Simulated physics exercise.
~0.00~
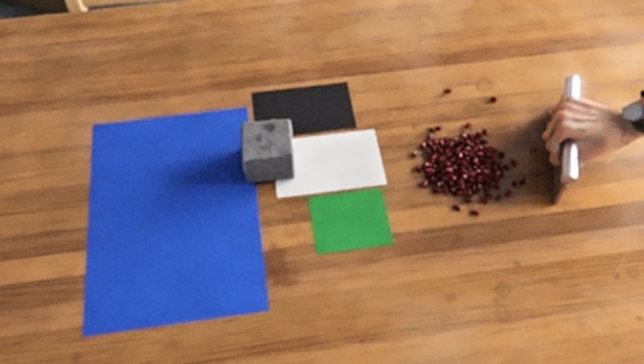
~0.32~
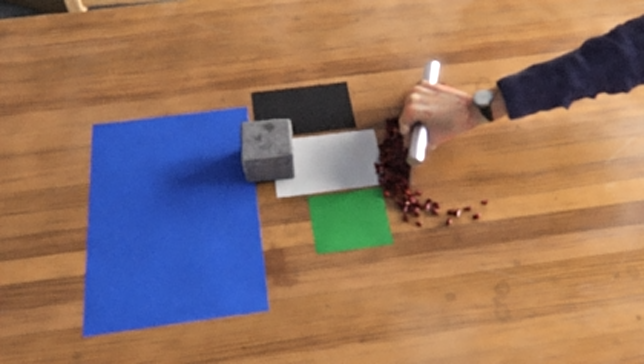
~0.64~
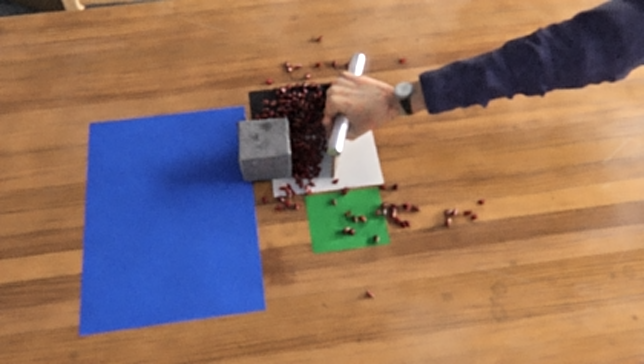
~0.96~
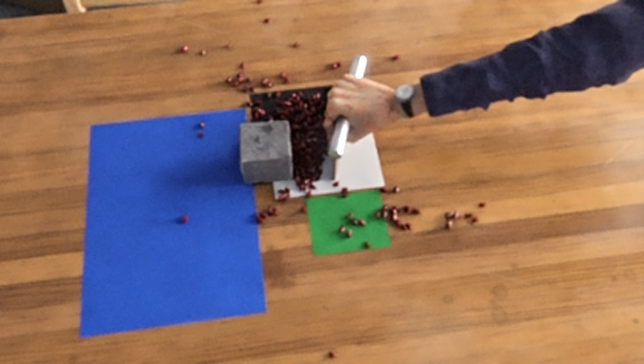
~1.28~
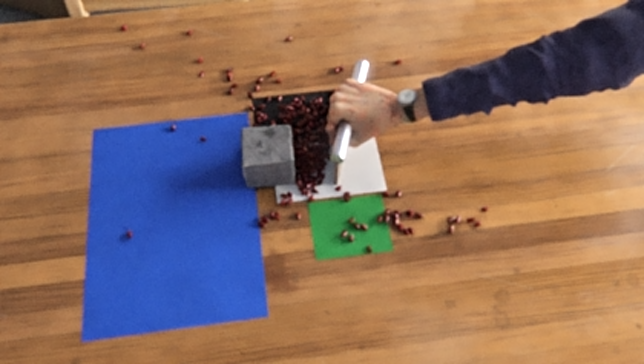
The footage shows a hand sweeping a pile of dark red beans left across a wooden table with a scraper, pushing them over colored mats against a gray block, where the scraper stops; most beans rest on the black and white mats while others scatter around, a few reaching the blue mat.
